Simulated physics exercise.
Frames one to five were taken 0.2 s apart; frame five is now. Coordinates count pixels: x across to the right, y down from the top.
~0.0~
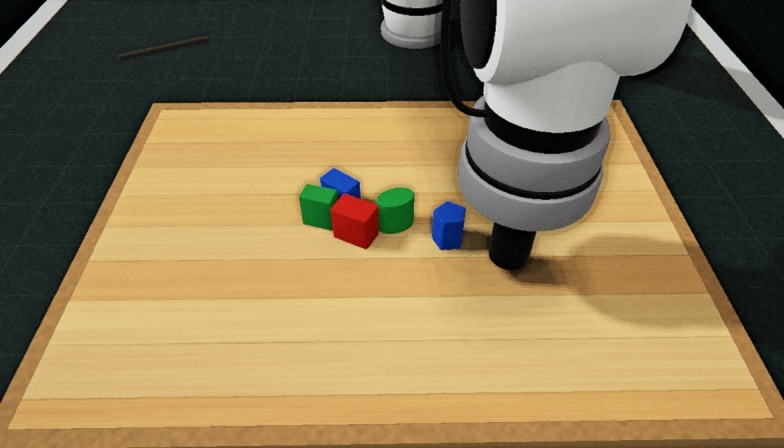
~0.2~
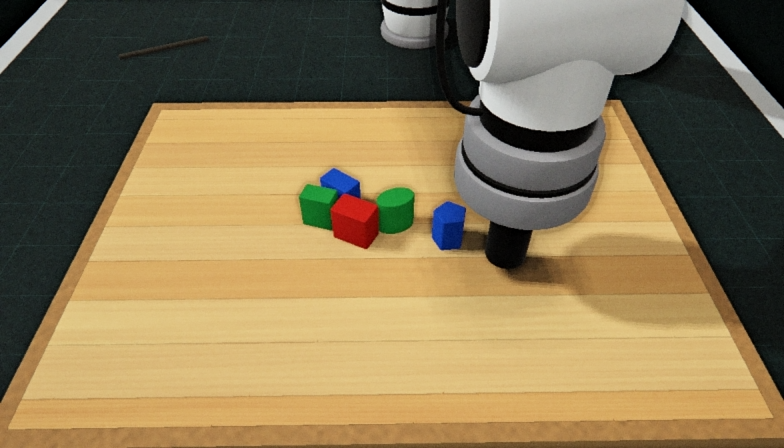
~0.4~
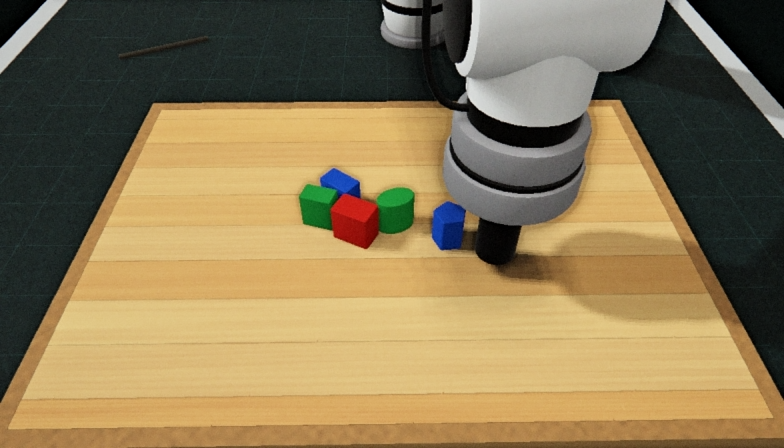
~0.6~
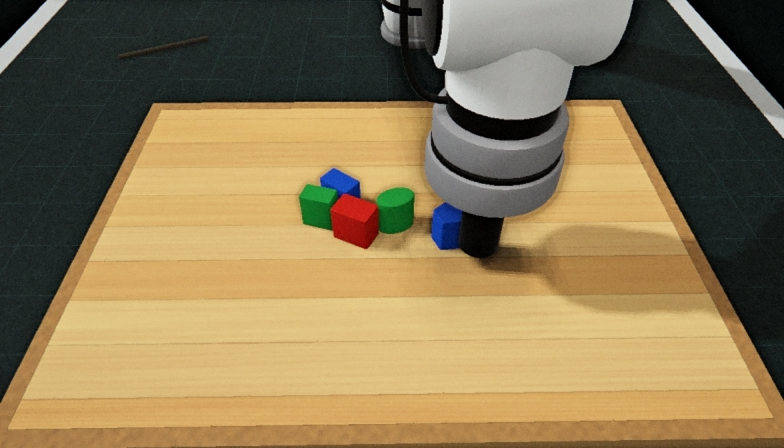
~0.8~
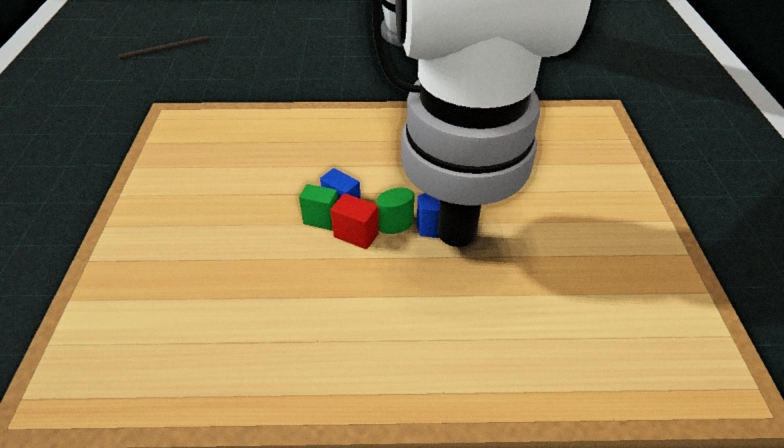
A robot arm with a black rod at its lower end starts just right of a loose blue block on a wooden board and moves left toward it. The rod then pushes the block slightly left and upward, closer to the green oval, while the clustered red, green and blue pieces stay still.
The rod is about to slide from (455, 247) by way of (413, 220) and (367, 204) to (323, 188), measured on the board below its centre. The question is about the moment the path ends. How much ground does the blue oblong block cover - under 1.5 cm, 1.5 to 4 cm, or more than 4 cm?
Travel: Beyond 4 cm.
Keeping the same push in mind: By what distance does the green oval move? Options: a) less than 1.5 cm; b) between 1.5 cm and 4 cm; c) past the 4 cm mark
c (past the 4 cm mark)
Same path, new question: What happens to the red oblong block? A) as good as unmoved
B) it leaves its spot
Answer: A.
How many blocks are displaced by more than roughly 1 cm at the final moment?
I'd put the number at three or more.
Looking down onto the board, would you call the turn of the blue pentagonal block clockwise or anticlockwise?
Seen from above, its turn is clockwise.
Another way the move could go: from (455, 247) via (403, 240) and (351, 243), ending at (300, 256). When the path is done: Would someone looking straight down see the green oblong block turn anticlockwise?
No - that is not the case.
The first path, step by step. One third of the way, rod at (412, 207); green oval at (381, 189), turned 65° anticlockwise; blue pentagonal block at (402, 172), turned 50° clockwise.
Two thirds of the way, rod at (366, 190); blue oblong block at (303, 172), turned 35° anticlockwise; green oval at (334, 173), turned 60° anticlockwise; blue pentagonal block at (391, 161), turned 85° clockwise.
At the end, rod at (321, 174); green oblong block still; blue oblong block at (259, 171), turned 65° anticlockwise; red oblong block still; green oval at (288, 162), turned 90° anticlockwise; blue pentagonal block at (391, 161), turned 85° clockwise.
